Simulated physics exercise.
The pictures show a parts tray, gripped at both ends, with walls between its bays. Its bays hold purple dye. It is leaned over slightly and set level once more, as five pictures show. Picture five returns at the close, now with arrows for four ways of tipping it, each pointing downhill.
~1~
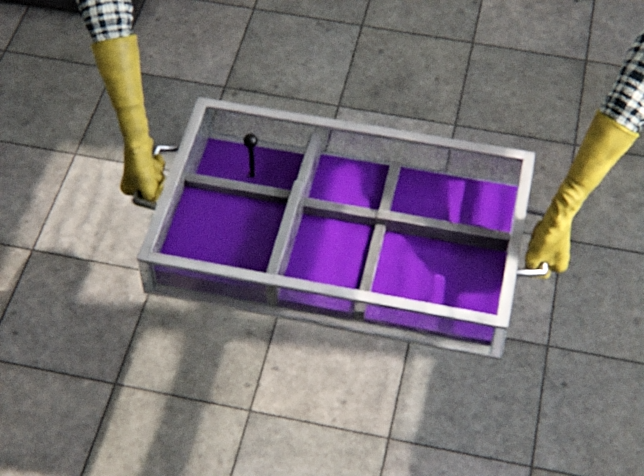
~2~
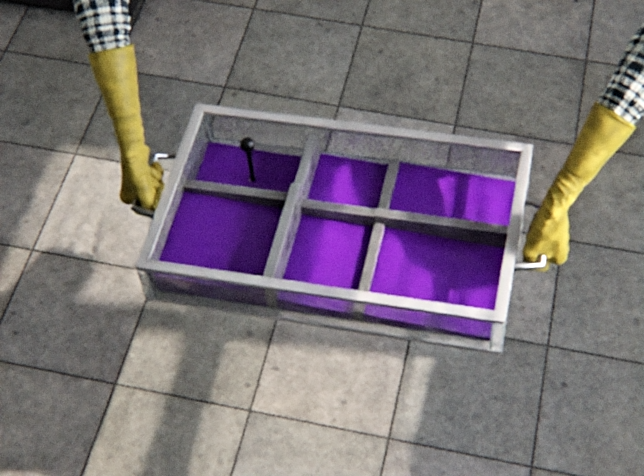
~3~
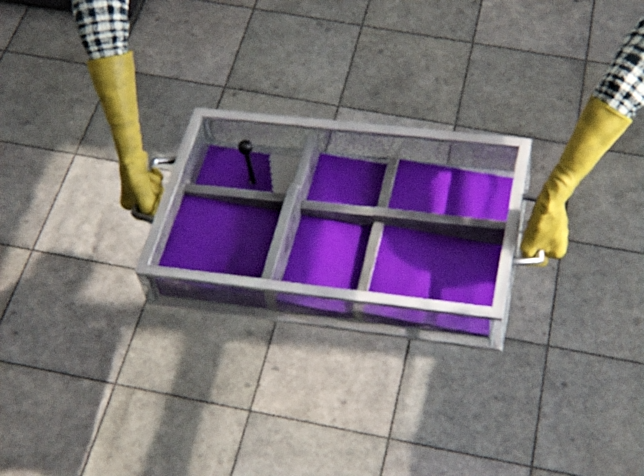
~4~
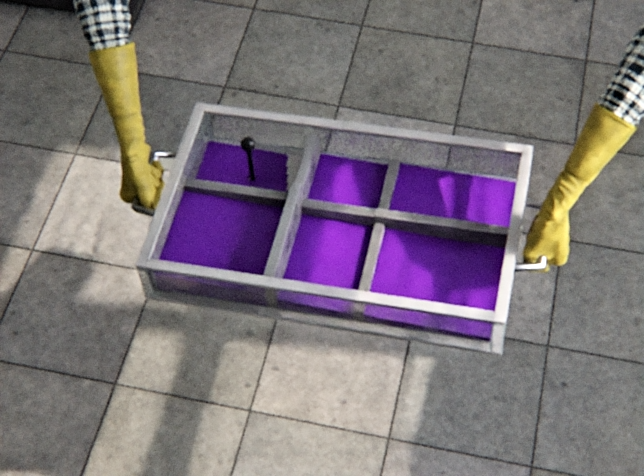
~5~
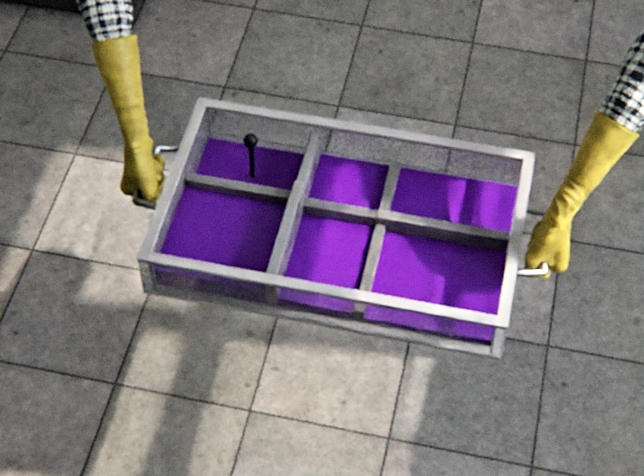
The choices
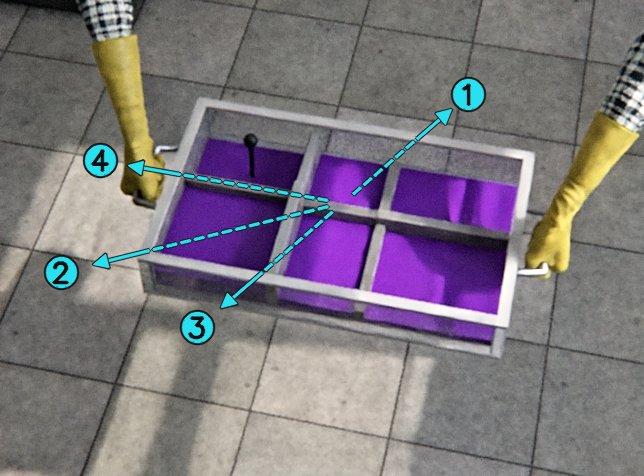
The clip opens on two yellow-gloved hands holding a level, divided tray of purple dye by its end handles above a tiled floor, a black peg standing inside. The hands tilt the tray slightly down to the left, and the dye shifts a little within its bays. They then ease it back to level.
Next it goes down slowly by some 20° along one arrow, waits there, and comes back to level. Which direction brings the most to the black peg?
1 is best.
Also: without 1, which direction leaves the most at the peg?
Direction 4.
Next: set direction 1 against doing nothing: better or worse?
It is better.
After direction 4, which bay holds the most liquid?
The front left bay.
In cyan, 1 ends at (447, 112); 2 ends at (98, 263); 3 ends at (225, 304); 4 ends at (133, 166).
If 1 is chosen, about 26 % of the liquid ends in the peg's bay; nothing spills.
If 2 is chosen, about 4 % of the liquid ends in the peg's bay; nothing spills.
If 3 is chosen, about 4 % of the liquid ends in the peg's bay; nothing spills.
If 4 is chosen, about 12 % of the liquid ends in the peg's bay; nothing spills.
